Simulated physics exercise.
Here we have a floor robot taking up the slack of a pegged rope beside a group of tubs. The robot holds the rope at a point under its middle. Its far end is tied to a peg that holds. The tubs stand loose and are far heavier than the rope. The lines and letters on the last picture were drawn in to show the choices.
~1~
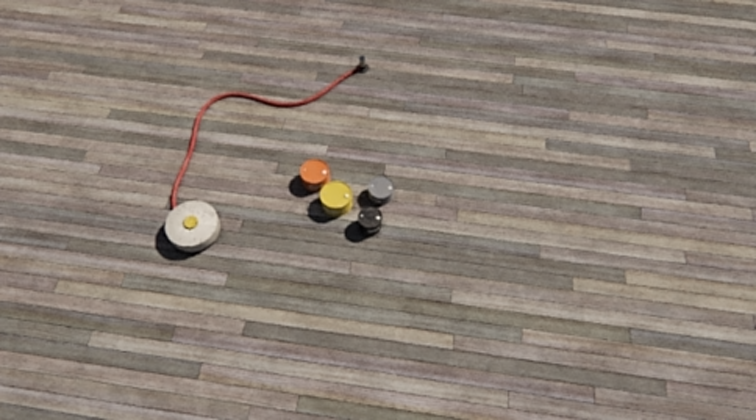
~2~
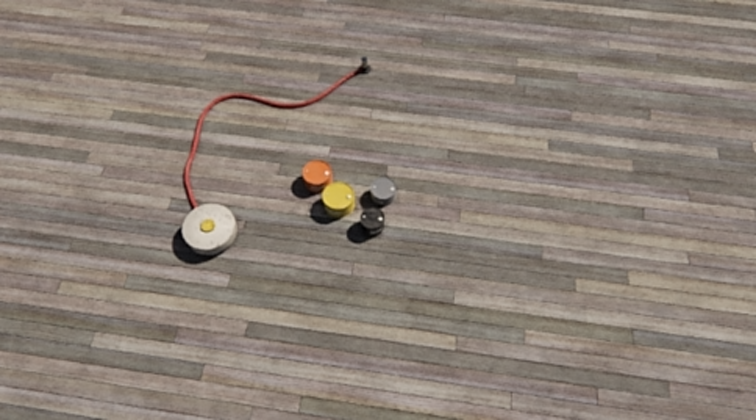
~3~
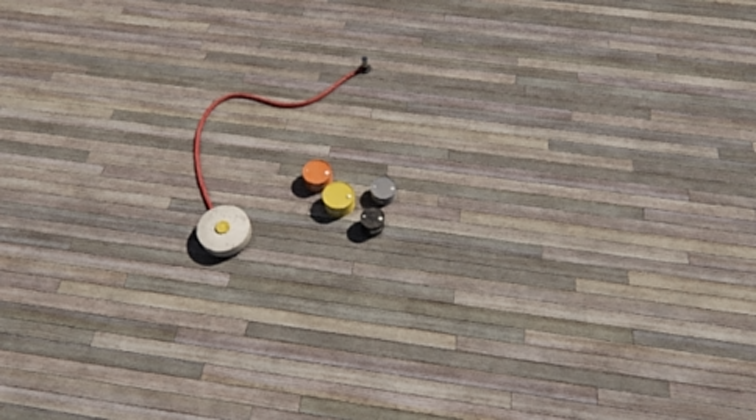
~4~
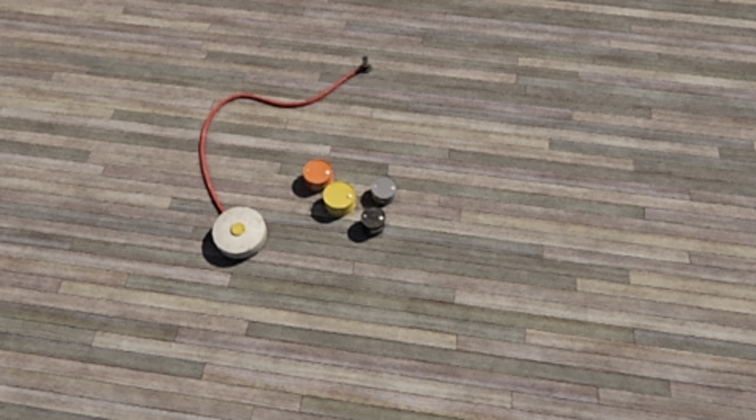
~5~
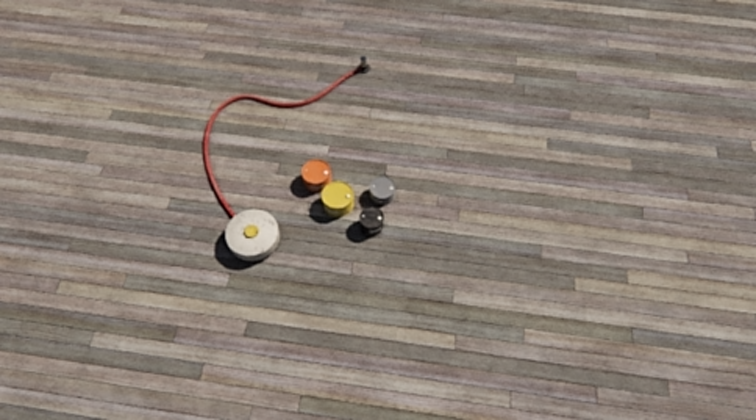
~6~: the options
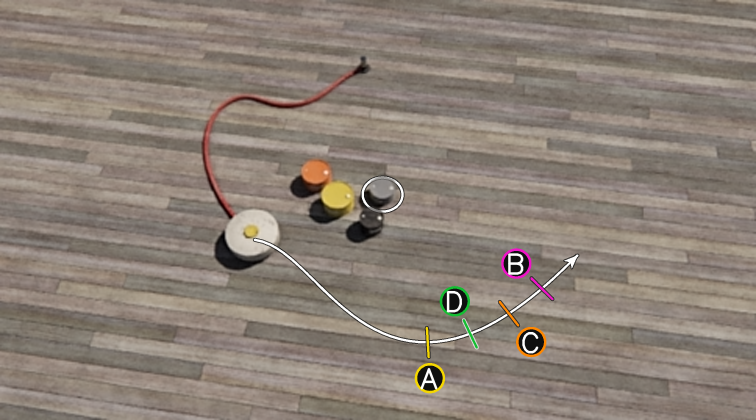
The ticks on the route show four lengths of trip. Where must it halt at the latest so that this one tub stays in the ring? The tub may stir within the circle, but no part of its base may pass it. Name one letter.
Mark D.
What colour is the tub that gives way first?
The orange one.
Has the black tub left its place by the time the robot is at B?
Yes.
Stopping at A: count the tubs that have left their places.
One.
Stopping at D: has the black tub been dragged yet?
No.
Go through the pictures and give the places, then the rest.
The first frame shows peg (362, 63); yellow tub (337, 199); orange tub (315, 176).
The second frame shows robot (210, 230); grey tub (383, 192).
The third frame shows robot (225, 231); peg (365, 64).
The fourth frame shows robot (240, 233); orange tub (318, 176).
The fifth frame shows robot (253, 236); black tub (372, 221); peg (364, 64); yellow tub (338, 199).
On the marked copy, A at (428, 342); B at (542, 289); C at (509, 314); D at (470, 334); the ring at (383, 194); the route from (255, 240) via (418, 342) to (577, 255).
Following D. Soon after the start, robot (319, 282); grey tub (383, 191).
Later, robot (391, 333); grey tub (383, 191).
In the end, robot (471, 330); yellow tub (356, 197); orange tub (348, 173); grey tub (383, 191); the grey tub is still in its ring.
As for the rest, A is safe but short; B drags the ringed tub to (411, 183); C drags the ringed tub to (398, 188).
